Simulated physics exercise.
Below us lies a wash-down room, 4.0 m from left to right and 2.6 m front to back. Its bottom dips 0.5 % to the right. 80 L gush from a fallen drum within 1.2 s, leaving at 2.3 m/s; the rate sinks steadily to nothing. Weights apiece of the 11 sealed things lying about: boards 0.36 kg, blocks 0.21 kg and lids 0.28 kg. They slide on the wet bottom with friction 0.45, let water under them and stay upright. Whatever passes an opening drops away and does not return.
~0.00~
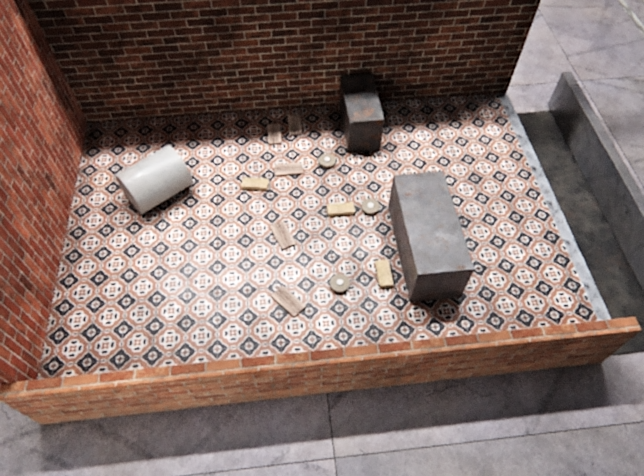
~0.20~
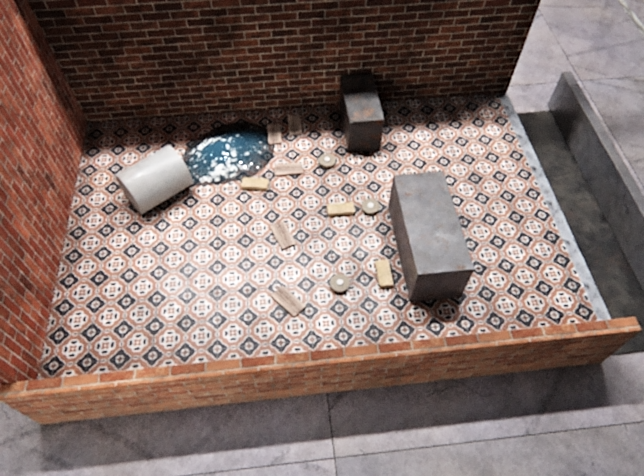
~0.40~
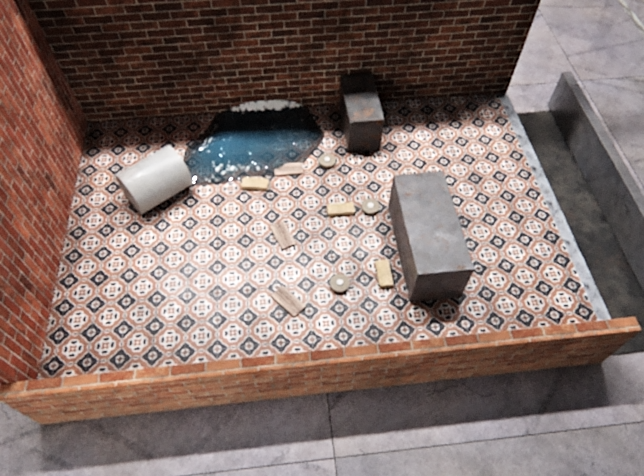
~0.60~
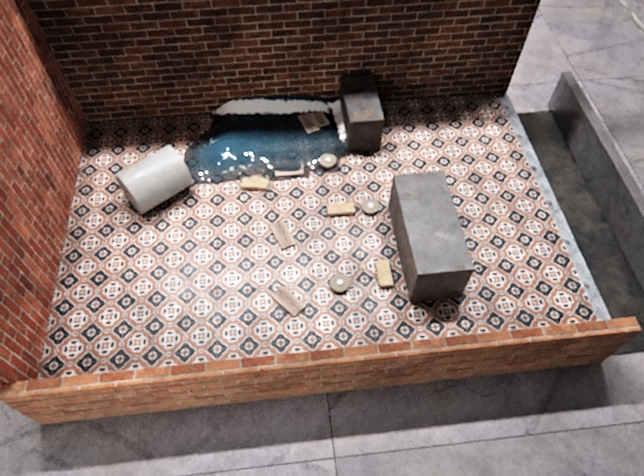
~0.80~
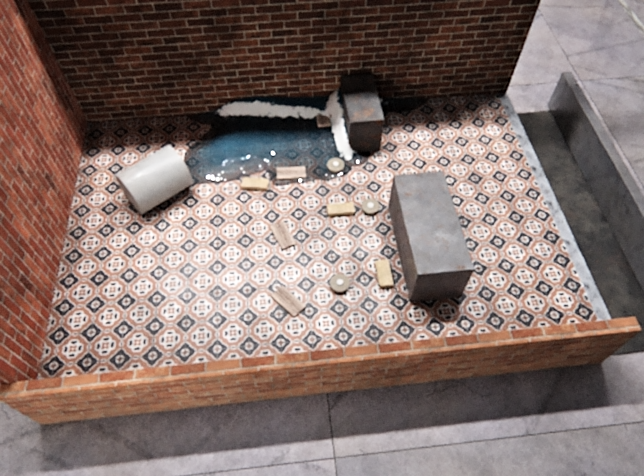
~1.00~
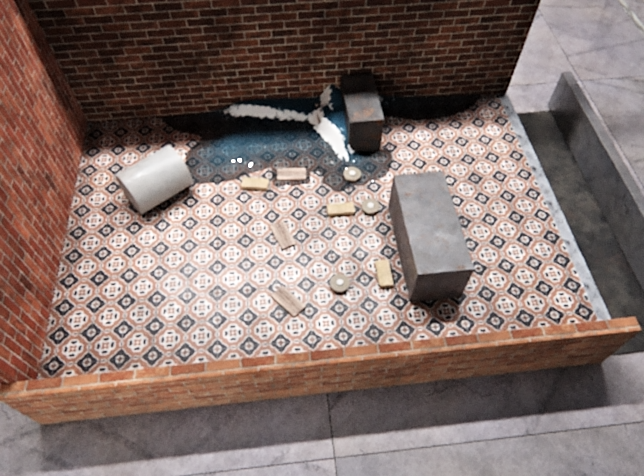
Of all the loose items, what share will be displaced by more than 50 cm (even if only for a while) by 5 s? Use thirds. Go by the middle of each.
That comes to at least two thirds.
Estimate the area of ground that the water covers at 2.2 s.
Roughly 4.0 m2.
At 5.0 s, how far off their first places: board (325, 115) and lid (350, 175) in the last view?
In turn: 200 cm, 80 cm.
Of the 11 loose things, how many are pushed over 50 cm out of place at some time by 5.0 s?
I count 11.
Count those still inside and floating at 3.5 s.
I count 4.
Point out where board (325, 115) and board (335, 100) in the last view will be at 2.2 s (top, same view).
Around (295, 197) and (335, 147).
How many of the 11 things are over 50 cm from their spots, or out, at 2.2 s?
5 of them.
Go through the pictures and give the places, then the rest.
The first frame shows a board at (274, 133) rests on the ground; a board at (295, 124), on the bottom; 0.0 m2 under water; 0 of 11 have shifted.
The second frame shows a board at (274, 133) rests on the ground; a board at (295, 124), on the bottom; 0.4 m2 under water; 0 of 11 have shifted.
The third frame shows a board at (284, 131), afloat, 9 cm from its start; a board at (298, 124) rests on the ground, 3 cm from its start; water covers 0.9 m2; 1 of 11 have shifted.
The fourth frame shows a board at (309, 122) floats, 34 cm from its start; a board at (319, 116) floats, 24 cm from its start; 1.2 m2 under water; 2 of 11 have shifted.
The fifth frame shows a board at (323, 116) floats, 49 cm from its start; a board at (335, 107), afloat, 40 cm from its start; 1.3 m2 under water; 4 of 11 have shifted.
The sixth frame shows a board at (323, 113), afloat, 49 cm from its start; a board at (335, 102), afloat, 40 cm from its start; water covers 1.6 m2; 4 of 11 have shifted.
After 1.4 s 1 of 11 are over 50 cm from their spots; 2 afloat.
After 2.2 s 5 of 11 are over 50 cm from their spots; 6 afloat.
After 3.5 s 10 of 11 are over 50 cm from their spots; 4 afloat.
After 5.0 s 11 of 11 are over 50 cm from their spots, and 11 have been at some point; 6 afloat.
